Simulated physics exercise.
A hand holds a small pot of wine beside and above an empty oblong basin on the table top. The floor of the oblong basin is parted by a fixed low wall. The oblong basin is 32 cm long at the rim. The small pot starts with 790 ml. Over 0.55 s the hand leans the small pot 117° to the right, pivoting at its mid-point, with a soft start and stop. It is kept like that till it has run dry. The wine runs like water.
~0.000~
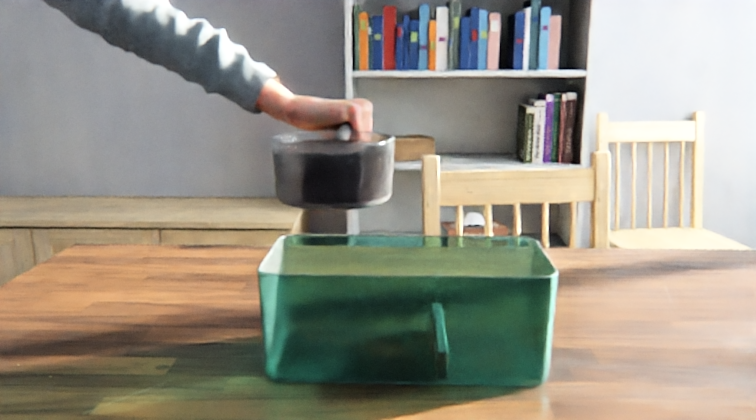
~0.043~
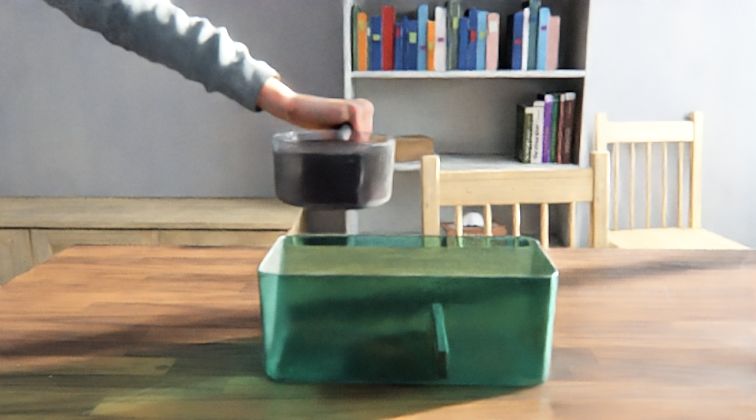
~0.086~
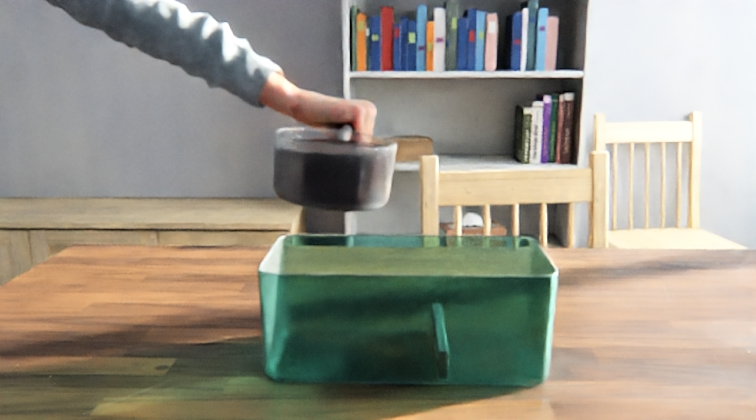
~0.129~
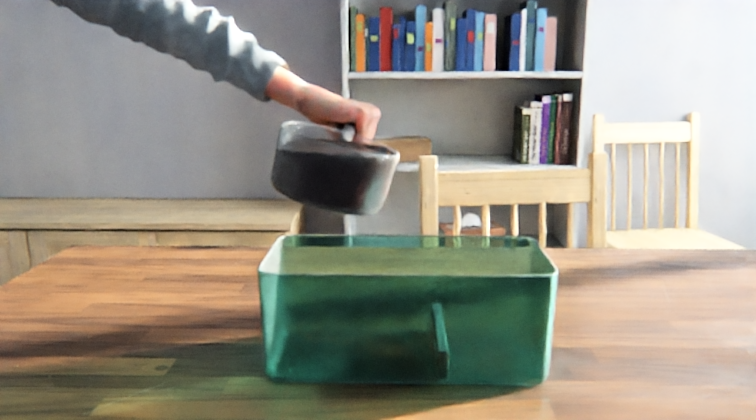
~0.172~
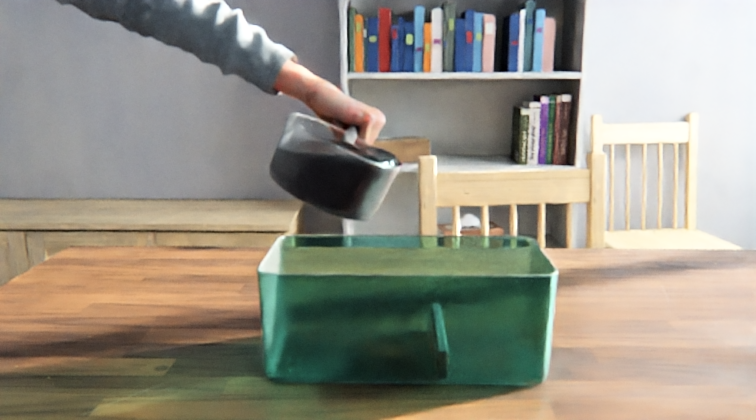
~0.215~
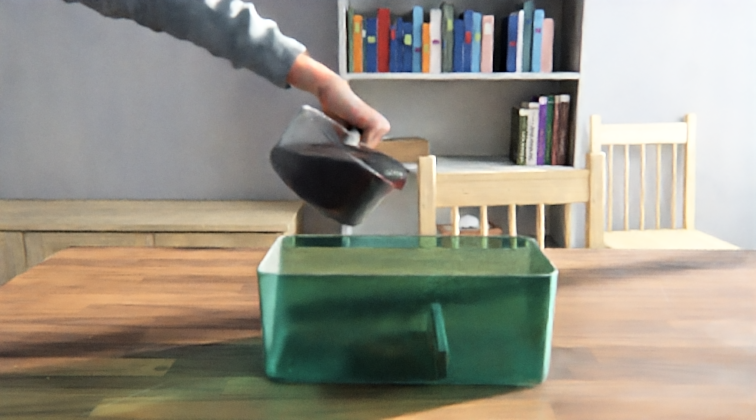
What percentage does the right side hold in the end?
Roughly 33 per cent is past the wall.
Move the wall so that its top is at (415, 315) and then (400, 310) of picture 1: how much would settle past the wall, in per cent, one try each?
First 60, then 75 per cent.
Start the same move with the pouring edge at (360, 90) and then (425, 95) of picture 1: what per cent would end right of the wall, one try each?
First 20, then 60 per cent.
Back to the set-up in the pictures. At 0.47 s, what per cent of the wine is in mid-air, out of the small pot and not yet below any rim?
Near 24 in a hundred.
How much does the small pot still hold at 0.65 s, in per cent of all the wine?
About 1 per cent.
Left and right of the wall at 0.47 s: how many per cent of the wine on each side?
Near 36 on the left, 26 on the right.
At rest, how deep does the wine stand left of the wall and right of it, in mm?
Left about 18 mm, right about 16 mm.
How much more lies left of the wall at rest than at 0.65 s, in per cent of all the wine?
About 2 per cent.
By 0.47 s the tilt is 110° and 14 per cent is still to pour, 37 is left of the wall and 26 right of it.
By 0.65 s the tilt is 117° and 1 per cent is still to pour, 63 is left of the wall and 32 right of it.
By 0.84 s the tilt is 117° and 0 per cent is still to pour, 64 is left of the wall and 32 right of it.
By 1.05 s the tilt is 117° and 0 per cent is still to pour, 65 is left of the wall and 33 right of it.
At rest 65 per cent lies left of the wall, 33 right of it and 2 outside.
